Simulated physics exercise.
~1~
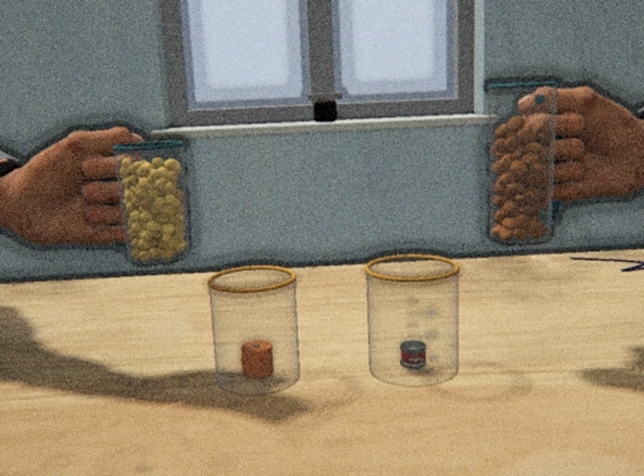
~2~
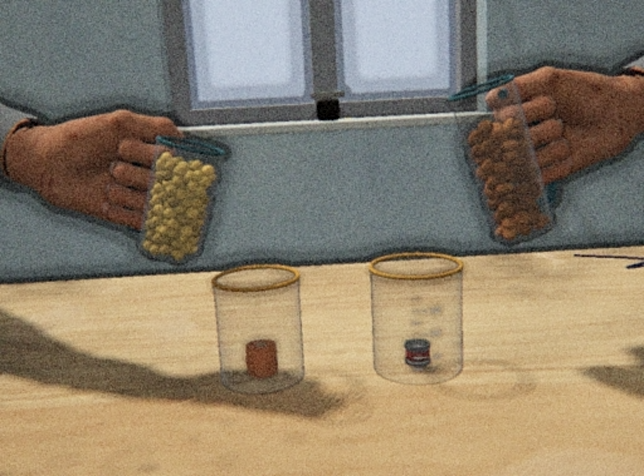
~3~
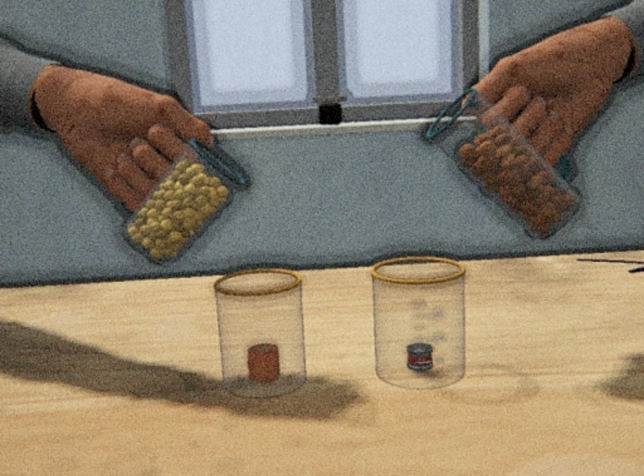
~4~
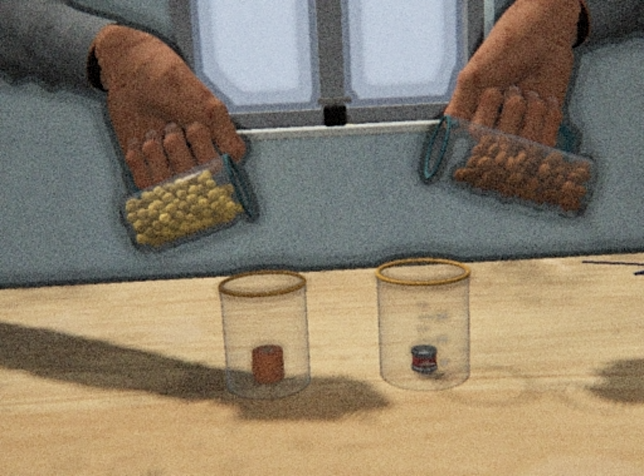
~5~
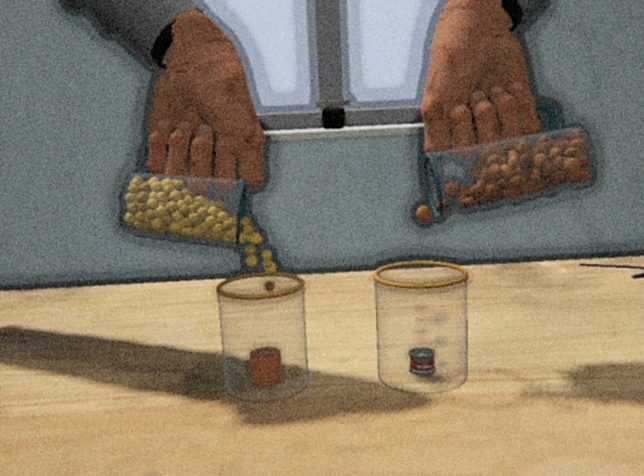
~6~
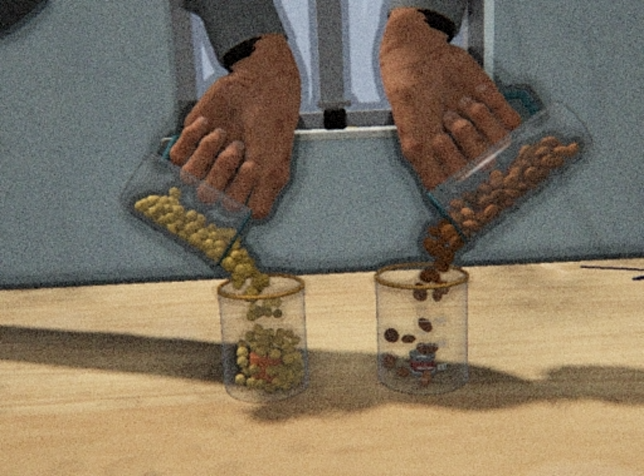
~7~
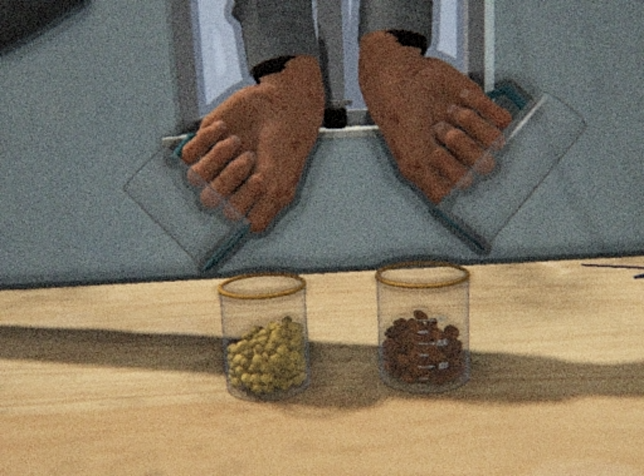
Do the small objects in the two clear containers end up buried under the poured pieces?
Yes, both get buried. The yellowish balls cover the object on the left, and the brown pieces cover the one on the right.
